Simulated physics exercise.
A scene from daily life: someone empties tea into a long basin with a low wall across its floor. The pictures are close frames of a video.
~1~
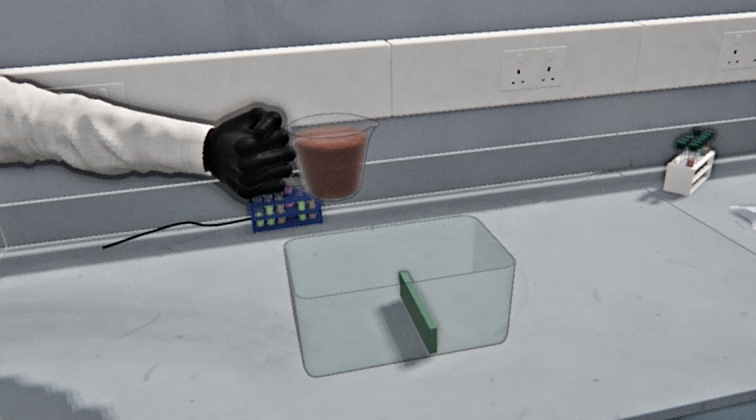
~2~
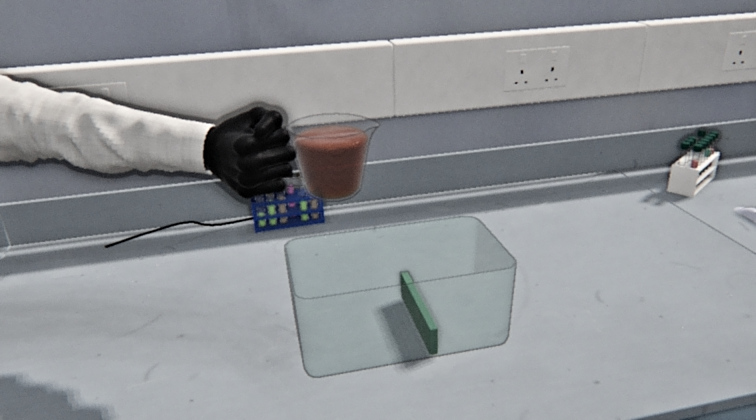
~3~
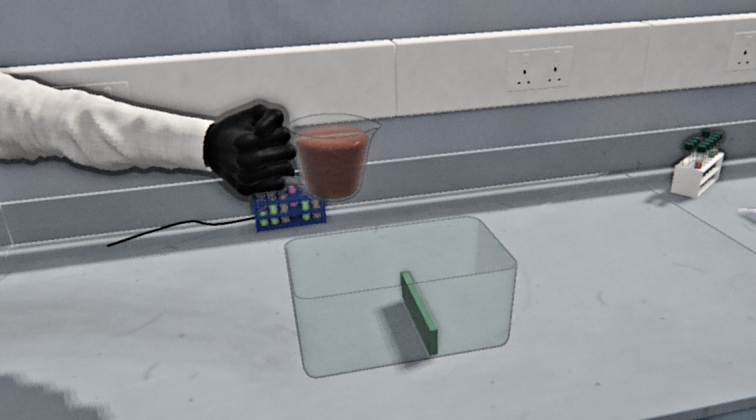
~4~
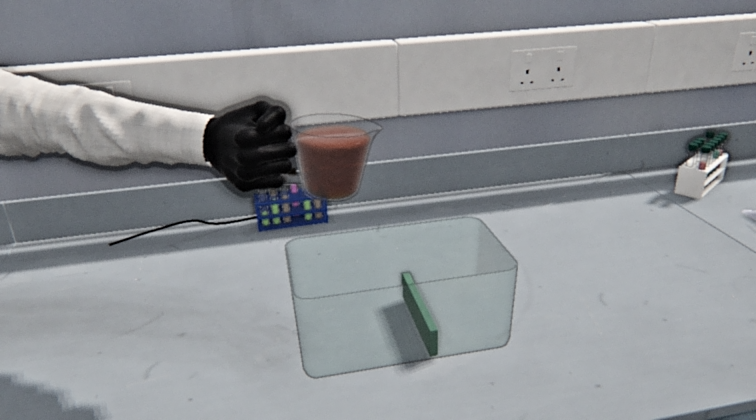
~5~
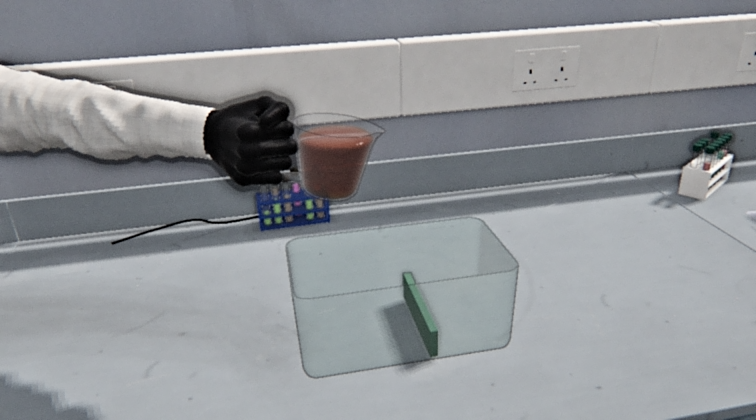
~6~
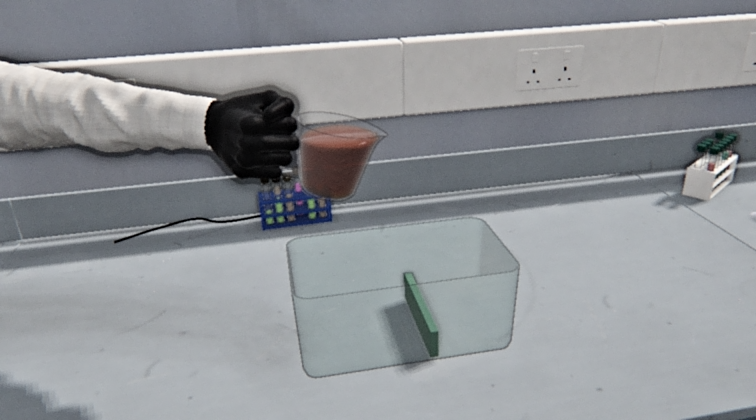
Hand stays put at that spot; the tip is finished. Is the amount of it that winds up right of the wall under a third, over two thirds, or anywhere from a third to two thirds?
Upwards of two thirds.
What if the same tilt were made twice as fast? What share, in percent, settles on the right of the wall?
About 50 per cent.
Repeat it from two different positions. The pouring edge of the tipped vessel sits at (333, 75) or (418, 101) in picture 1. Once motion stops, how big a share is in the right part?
First try: About 10 %; second try: About 80 %.
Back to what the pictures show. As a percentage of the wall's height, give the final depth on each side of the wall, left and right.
Once it is still, the left part shows 10 per cent and the right part 40.
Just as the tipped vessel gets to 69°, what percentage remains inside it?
It works out to close to 60 percent.
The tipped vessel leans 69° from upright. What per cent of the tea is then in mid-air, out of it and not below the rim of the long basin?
About 25 per cent.
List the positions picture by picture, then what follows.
In the first picture, it leans 0°; its right rim is at (379, 122); the tea meets the walls at (291, 138) and (367, 131); the long basin's rim runs from (289, 269) to (495, 239); the wall's top is at (417, 299).
In the second picture, it leans 1°; its right rim is at (380, 122); the tea meets the walls at (293, 138) and (367, 131).
In the third picture, it leans 2°; its right rim is at (381, 124); the tea meets the walls at (293, 138) and (368, 132).
In the fourth picture, it leans 5°; its right rim is at (383, 126); the tea meets the walls at (295, 138) and (371, 132).
In the fifth picture, it leans 9°; its right rim is at (386, 129); the tea meets the walls at (297, 137) and (374, 132).
In the sixth picture, it leans 13°; its right rim is at (388, 133); the tea meets the walls at (299, 139) and (378, 132).
A moment on, the tilt is 69° and 60 per cent is still to pour, 1 is left of the wall and 13 right of it.
Next, the tilt is 104° and 6 per cent is still to pour, 11 is left of the wall and 70 right of it.
Then the tilt is 110° and 0 per cent is still to pour, 23 is left of the wall and 76 right of it.
Later the tilt is 110° and 0 per cent is still to pour, 22 is left of the wall and 77 right of it.
Finally, 22 per cent lies left of the wall, 77 right of it and 1 outside.
